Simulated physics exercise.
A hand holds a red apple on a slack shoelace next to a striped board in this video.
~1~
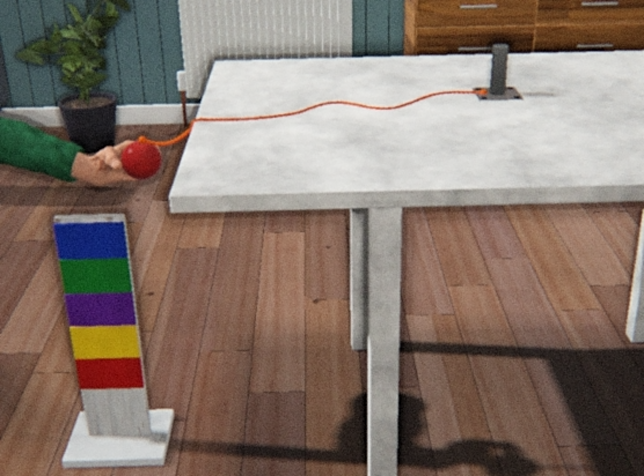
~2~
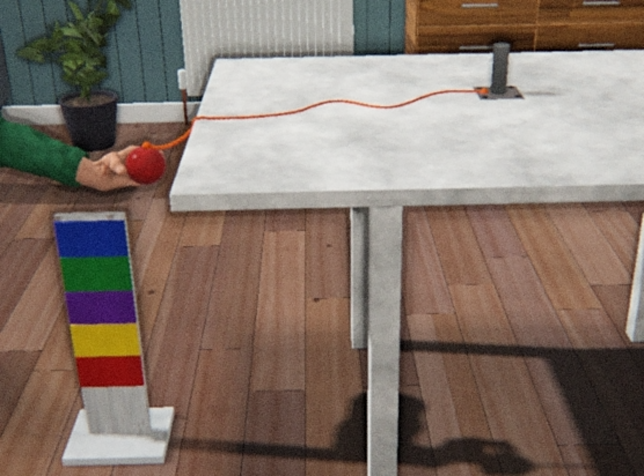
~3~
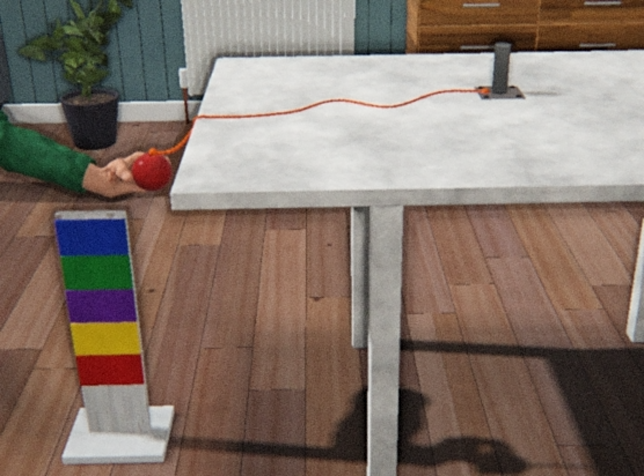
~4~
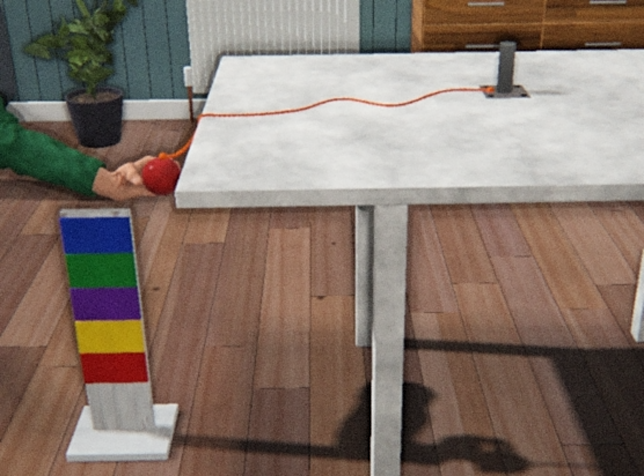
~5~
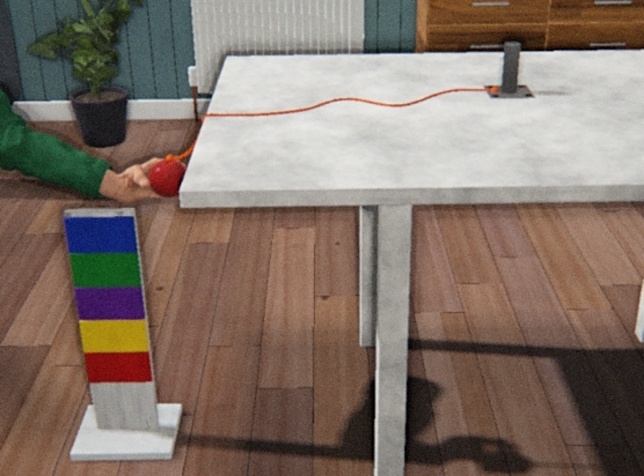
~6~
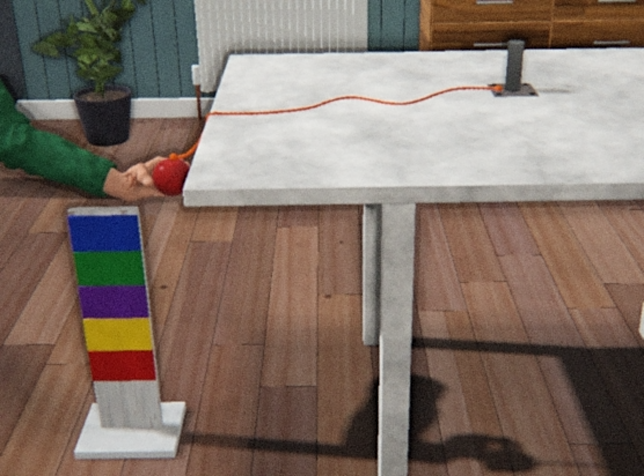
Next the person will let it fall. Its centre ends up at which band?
At the blue one.
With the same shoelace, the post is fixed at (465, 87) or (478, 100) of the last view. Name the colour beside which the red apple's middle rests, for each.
Answer, in order: Green, green.
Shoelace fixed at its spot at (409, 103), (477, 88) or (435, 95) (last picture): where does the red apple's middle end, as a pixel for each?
First try near (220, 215), second near (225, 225), third near (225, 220).
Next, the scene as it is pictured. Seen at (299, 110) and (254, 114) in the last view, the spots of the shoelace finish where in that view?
Roughly (264, 106) for the first and (219, 110) for the second.
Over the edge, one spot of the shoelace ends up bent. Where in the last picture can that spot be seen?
Look close to (241, 114) - that's the one.
Soon after, apple near (199, 219); level with blue.
Then, apple near (235, 221); level with blue.
Further on, apple near (233, 223); level with blue.
At rest, apple near (225, 225); level with blue. Its centre hangs level with the blue band.
